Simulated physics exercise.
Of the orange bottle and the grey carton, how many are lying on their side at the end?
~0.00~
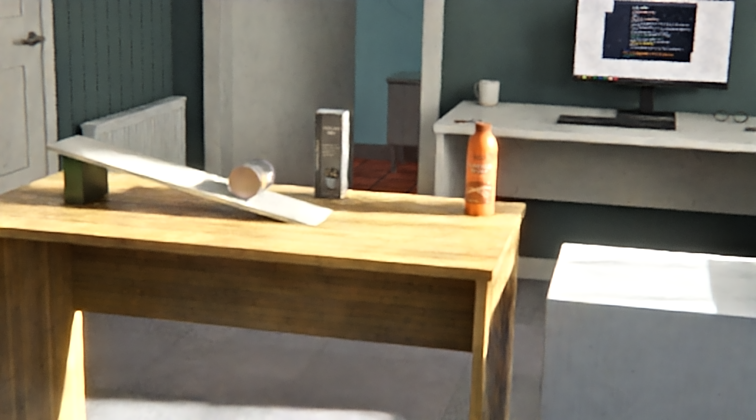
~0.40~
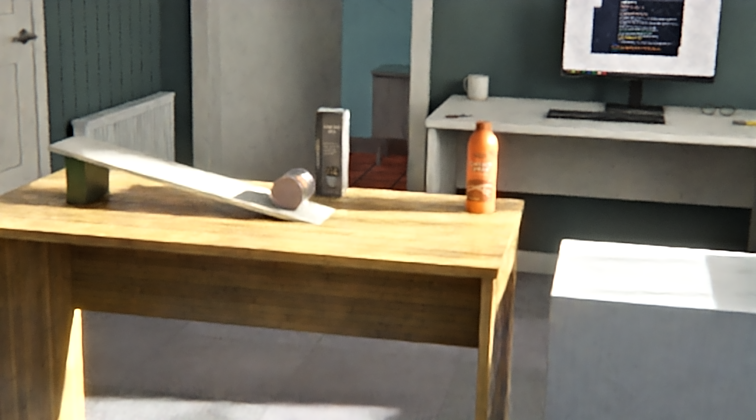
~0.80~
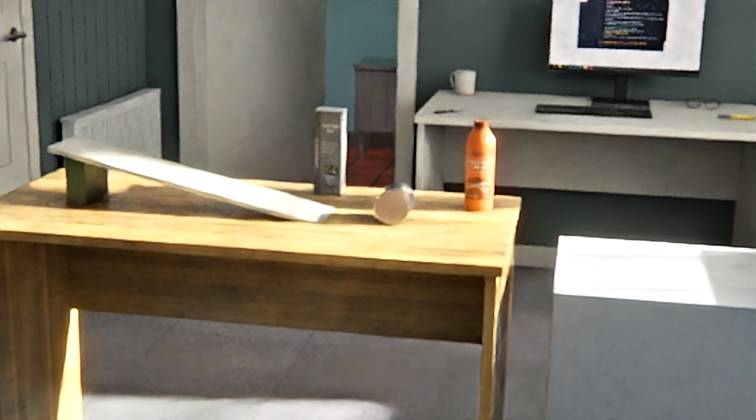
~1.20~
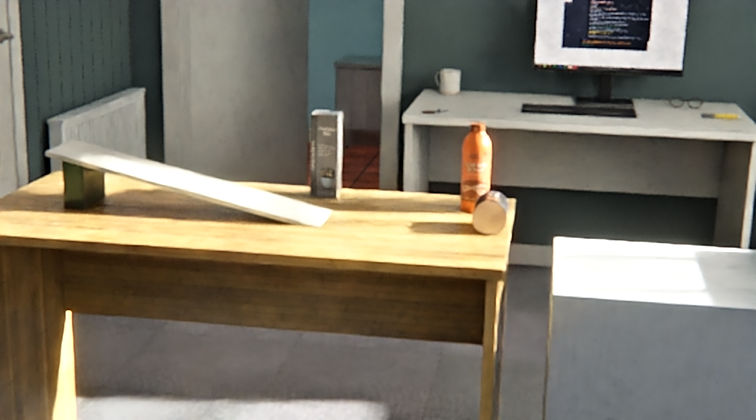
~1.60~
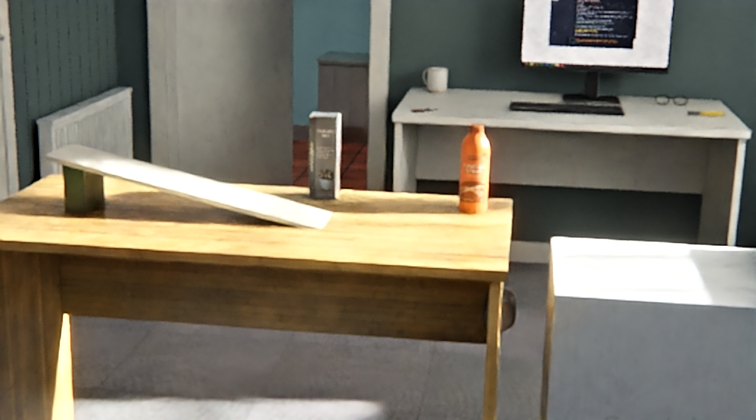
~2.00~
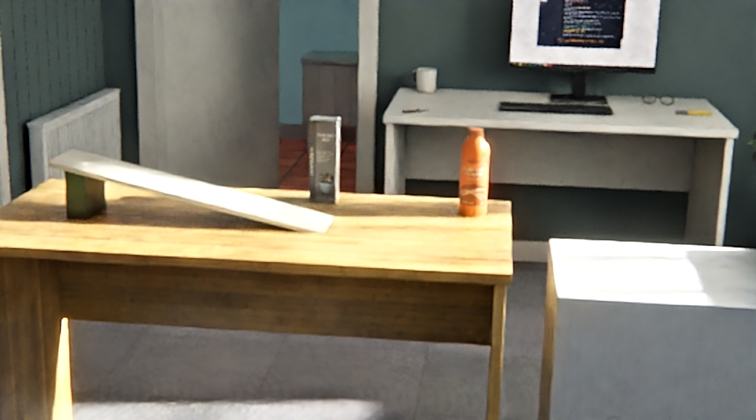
None of them are lying on their side; the orange bottle and the grey carton are both still upright on the table at the end.
In this clip, a dark tin rolls down a white ramp on a wooden table, continues right past a grey carton and an orange bottle, and drops off the edge into the gap before a white cabinet, disappearing from view while the carton and bottle stay standing.
